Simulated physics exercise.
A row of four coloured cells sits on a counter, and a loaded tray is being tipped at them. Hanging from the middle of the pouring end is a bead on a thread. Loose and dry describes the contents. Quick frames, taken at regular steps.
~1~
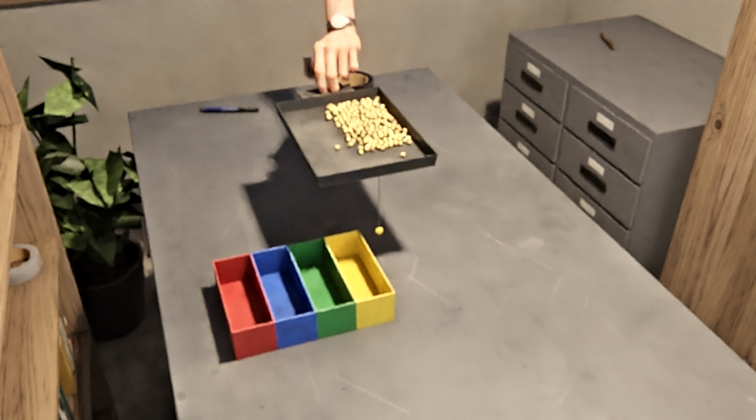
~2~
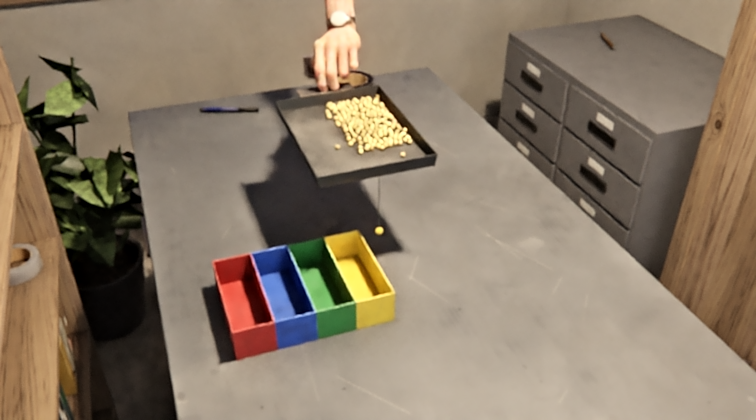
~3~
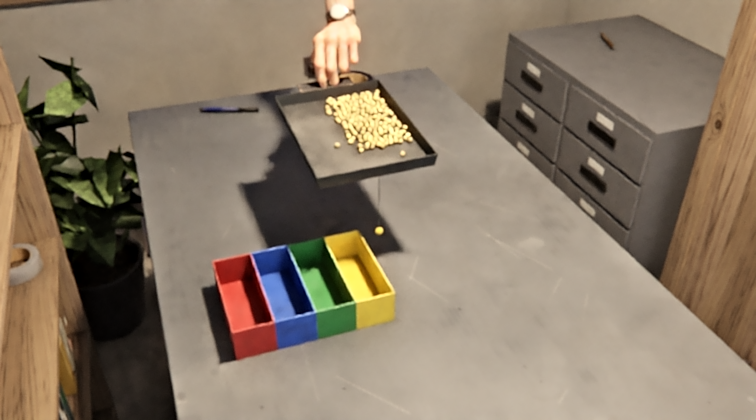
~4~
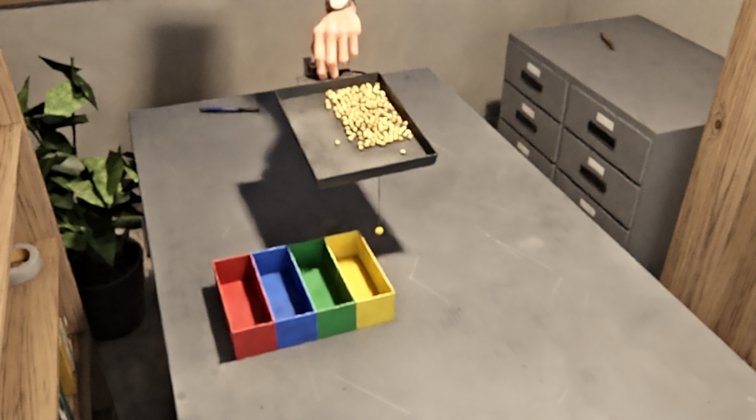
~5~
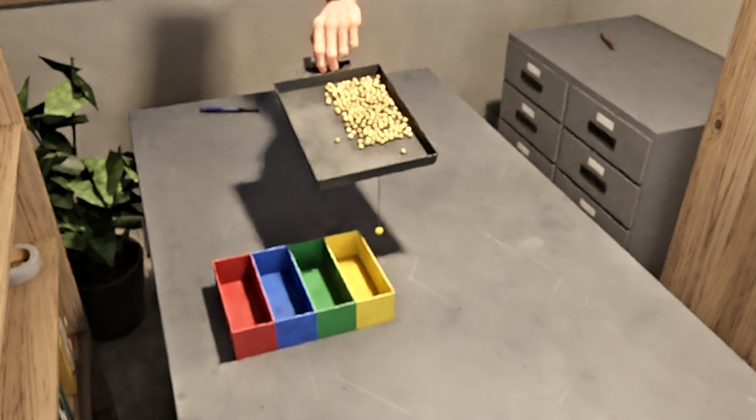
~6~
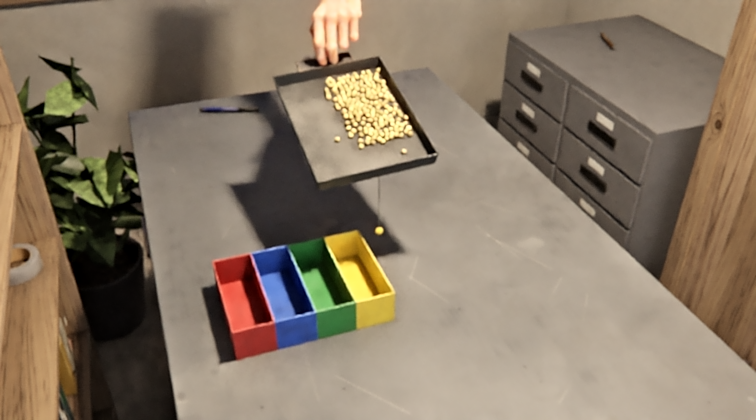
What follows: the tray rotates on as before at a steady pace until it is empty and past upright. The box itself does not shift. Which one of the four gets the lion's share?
Lion's share: Yellow.
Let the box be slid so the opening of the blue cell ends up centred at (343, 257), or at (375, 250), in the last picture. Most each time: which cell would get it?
The blue one; the cell in red.
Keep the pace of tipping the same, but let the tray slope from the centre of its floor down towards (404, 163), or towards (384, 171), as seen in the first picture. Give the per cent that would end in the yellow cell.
For the first it's near 0 %, for the second near 10 %.
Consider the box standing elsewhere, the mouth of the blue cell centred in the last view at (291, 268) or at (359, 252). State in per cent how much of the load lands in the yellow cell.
Trial 1 near 40 percent, trial 2 near 0 percent.
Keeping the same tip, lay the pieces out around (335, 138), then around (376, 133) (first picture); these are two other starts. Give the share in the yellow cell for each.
Around 40 in a hundred the first time, around 40 in a hundred the second.
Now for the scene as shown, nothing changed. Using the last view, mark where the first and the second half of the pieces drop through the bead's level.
The opening half passes (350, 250), the closing half (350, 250).
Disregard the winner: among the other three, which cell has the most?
That would be green.
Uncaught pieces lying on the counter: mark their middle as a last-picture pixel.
Around (417, 301).
Shortly afterwards, tray tipped steeply; all but a few on the tray; only a few in the blue cell; only a few in the green cell; only a few falling or outside the box.
Next, tray tipped right over; the bulk on the tray; only a few in the yellow cell; only a few in the blue cell; a little falling or outside the box.
Some moments later, tray tipped past a quarter turn; near half in the yellow cell; near a quarter in the green cell; only a few in the blue cell; near a quarter falling or outside the box.
In the end, tray tipped past a quarter turn; near half in the yellow cell; near a quarter in the green cell; only a few in the blue cell; none at all in the red cell; near a quarter outside the box.
